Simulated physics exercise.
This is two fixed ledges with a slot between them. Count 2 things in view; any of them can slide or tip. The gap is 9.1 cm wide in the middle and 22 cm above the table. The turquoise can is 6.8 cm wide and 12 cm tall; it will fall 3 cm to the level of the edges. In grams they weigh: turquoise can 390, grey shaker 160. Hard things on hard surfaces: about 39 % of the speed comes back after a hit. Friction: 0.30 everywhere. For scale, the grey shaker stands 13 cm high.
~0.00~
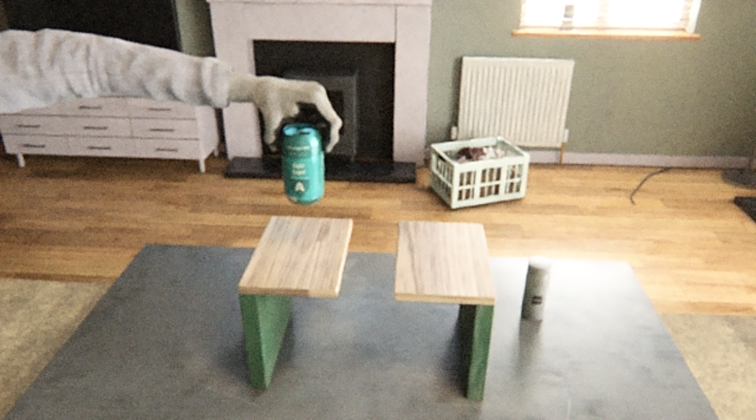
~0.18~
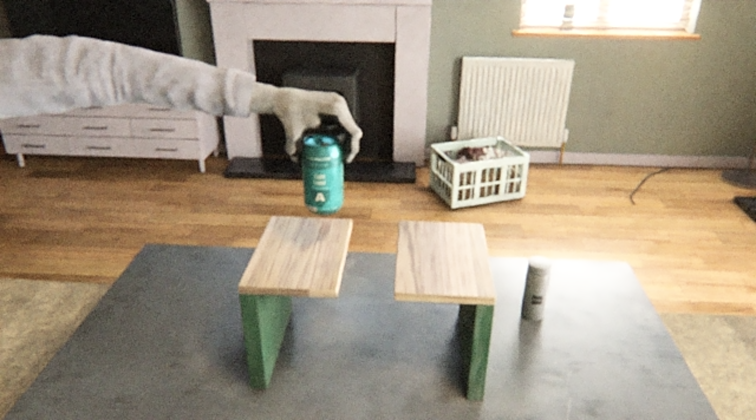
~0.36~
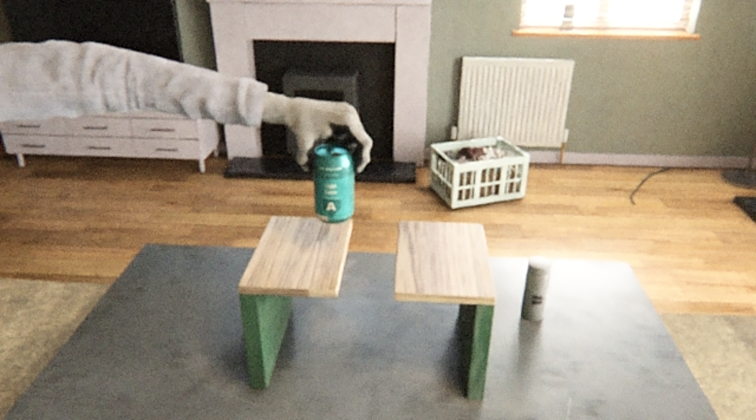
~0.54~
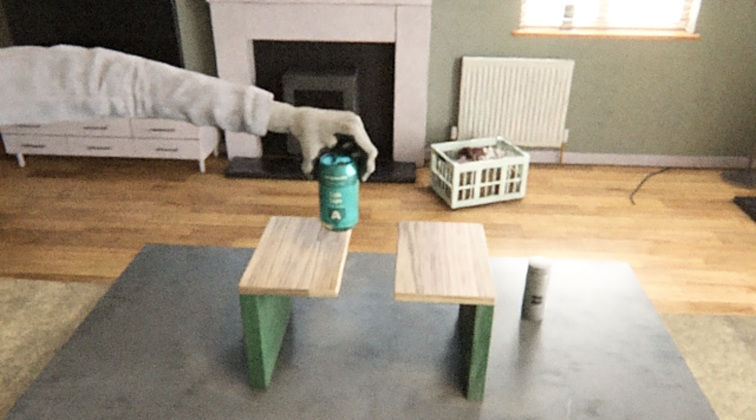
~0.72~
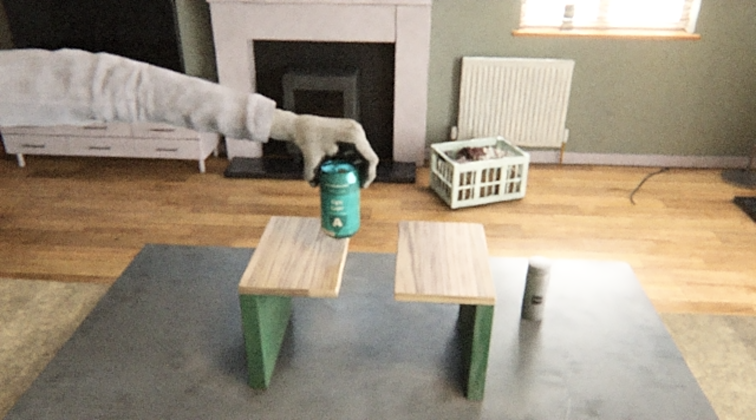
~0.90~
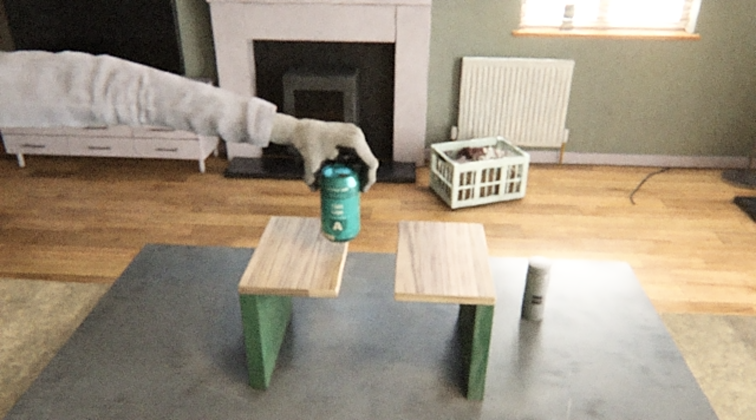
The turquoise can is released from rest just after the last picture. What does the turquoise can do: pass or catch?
The can is caught.
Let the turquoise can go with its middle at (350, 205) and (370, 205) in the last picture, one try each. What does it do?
First try: It is caught; second try: It drops through.
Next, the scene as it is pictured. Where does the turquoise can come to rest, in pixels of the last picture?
Near (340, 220).
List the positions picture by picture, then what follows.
In the first picture, 9 cm from its drop point; turquoise can (303, 165); grey shaker (536, 289).
In the second picture, 6 cm from its drop point; turquoise can (323, 176); grey shaker (536, 289).
In the third picture, 4 cm from its drop point; turquoise can (334, 185); grey shaker (536, 289).
In the fourth picture, 2 cm from its drop point; turquoise can (339, 193); grey shaker (536, 289).
In the fifth picture, 1 cm from its drop point; turquoise can (340, 201); grey shaker (536, 289).
Poised above the slot; turquoise can (340, 204); grey shaker (536, 289), in the sixth picture.
Around 1.10 s, turquoise can shifted 3 cm near (340, 219).
Around 1.40 s, turquoise can resting near (340, 220).
Finally (1.9 s), both still in place (within 4 cm). Final places as that camera would see them, turquoise can near (340, 220). The can lodges.
